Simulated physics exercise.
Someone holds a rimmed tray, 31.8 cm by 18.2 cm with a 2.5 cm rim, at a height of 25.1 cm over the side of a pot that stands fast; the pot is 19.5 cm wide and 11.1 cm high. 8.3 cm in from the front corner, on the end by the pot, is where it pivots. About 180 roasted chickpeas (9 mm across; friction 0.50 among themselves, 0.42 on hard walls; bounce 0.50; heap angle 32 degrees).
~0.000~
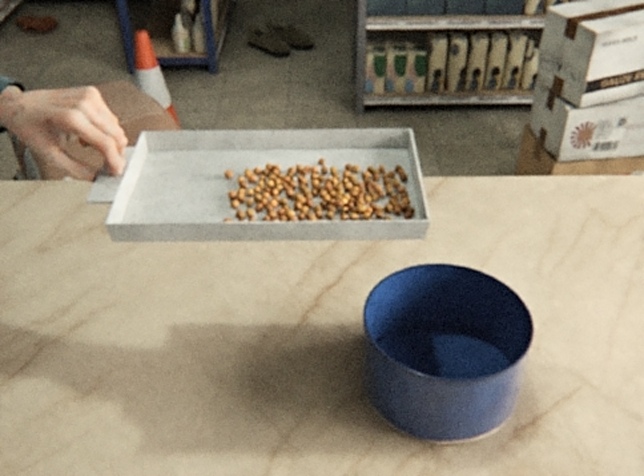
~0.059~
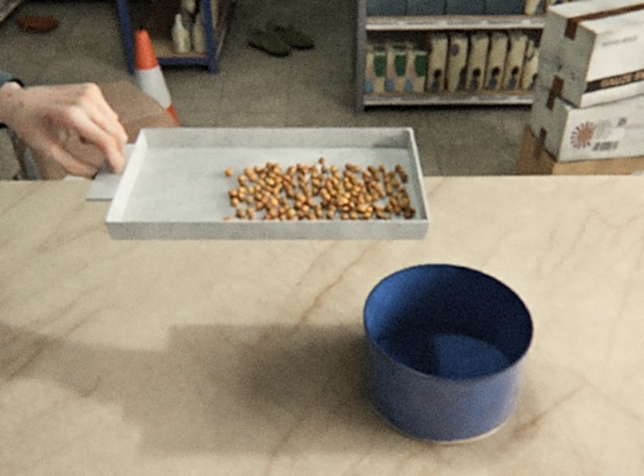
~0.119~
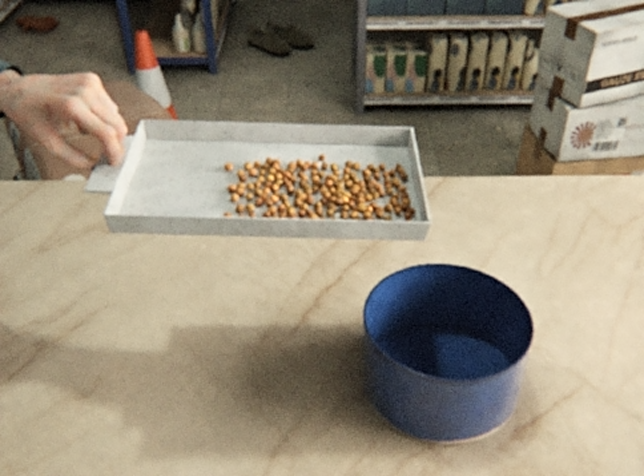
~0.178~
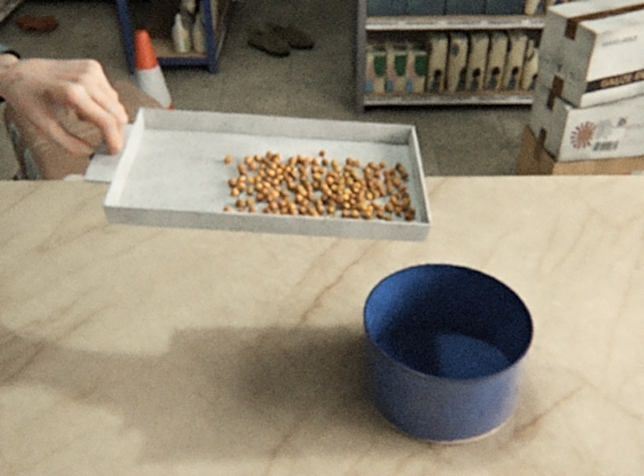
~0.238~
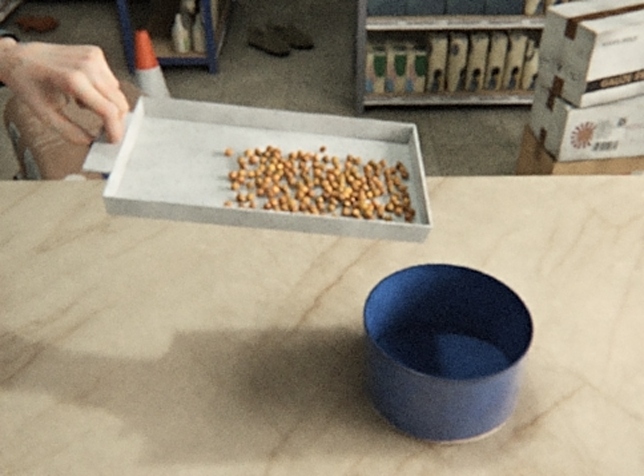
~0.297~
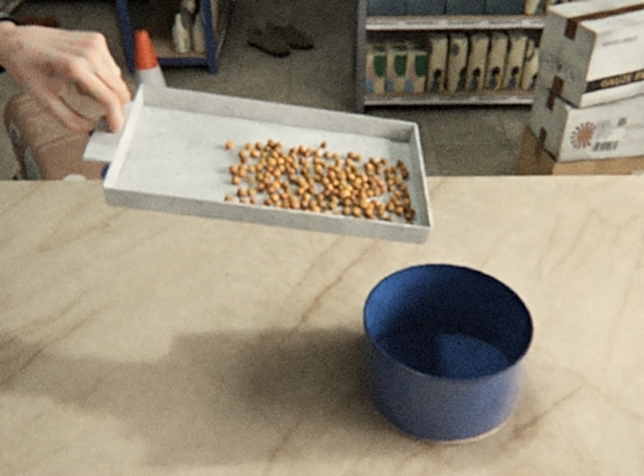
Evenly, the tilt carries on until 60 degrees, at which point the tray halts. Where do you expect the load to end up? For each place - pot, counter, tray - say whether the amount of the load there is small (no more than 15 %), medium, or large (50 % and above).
Pot: Small; counter: Small; left on the tray: Large.
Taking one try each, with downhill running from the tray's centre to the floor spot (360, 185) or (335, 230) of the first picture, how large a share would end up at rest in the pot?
First try: About 0 percent; second try: About 0 percent.
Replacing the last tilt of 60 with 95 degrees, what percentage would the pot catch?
Estimate: Roughly 95 percent.
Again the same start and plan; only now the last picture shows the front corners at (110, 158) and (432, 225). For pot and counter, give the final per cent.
The pot gets 0 and the counter 0.
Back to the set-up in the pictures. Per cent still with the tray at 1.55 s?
About 100 per cent.
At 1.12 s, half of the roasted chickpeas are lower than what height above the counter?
The halfway line is at about 30 cm.
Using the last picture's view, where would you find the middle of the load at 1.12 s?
Load centre: About (376, 184) px.
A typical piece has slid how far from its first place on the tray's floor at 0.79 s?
About 4 cm.
After 0.79 s, tilt 34 degrees; the tray holds 100 %, the pot 0 %.
After 1.12 s, tilt 50 degrees; the tray holds 100 %, the pot 0 %.
After 1.55 s, tilt 60 degrees; the tray holds 100 %, the pot 0 %.
In the end, at 1.9 s, pot 0 %, counter 0 %, tray 100 %.
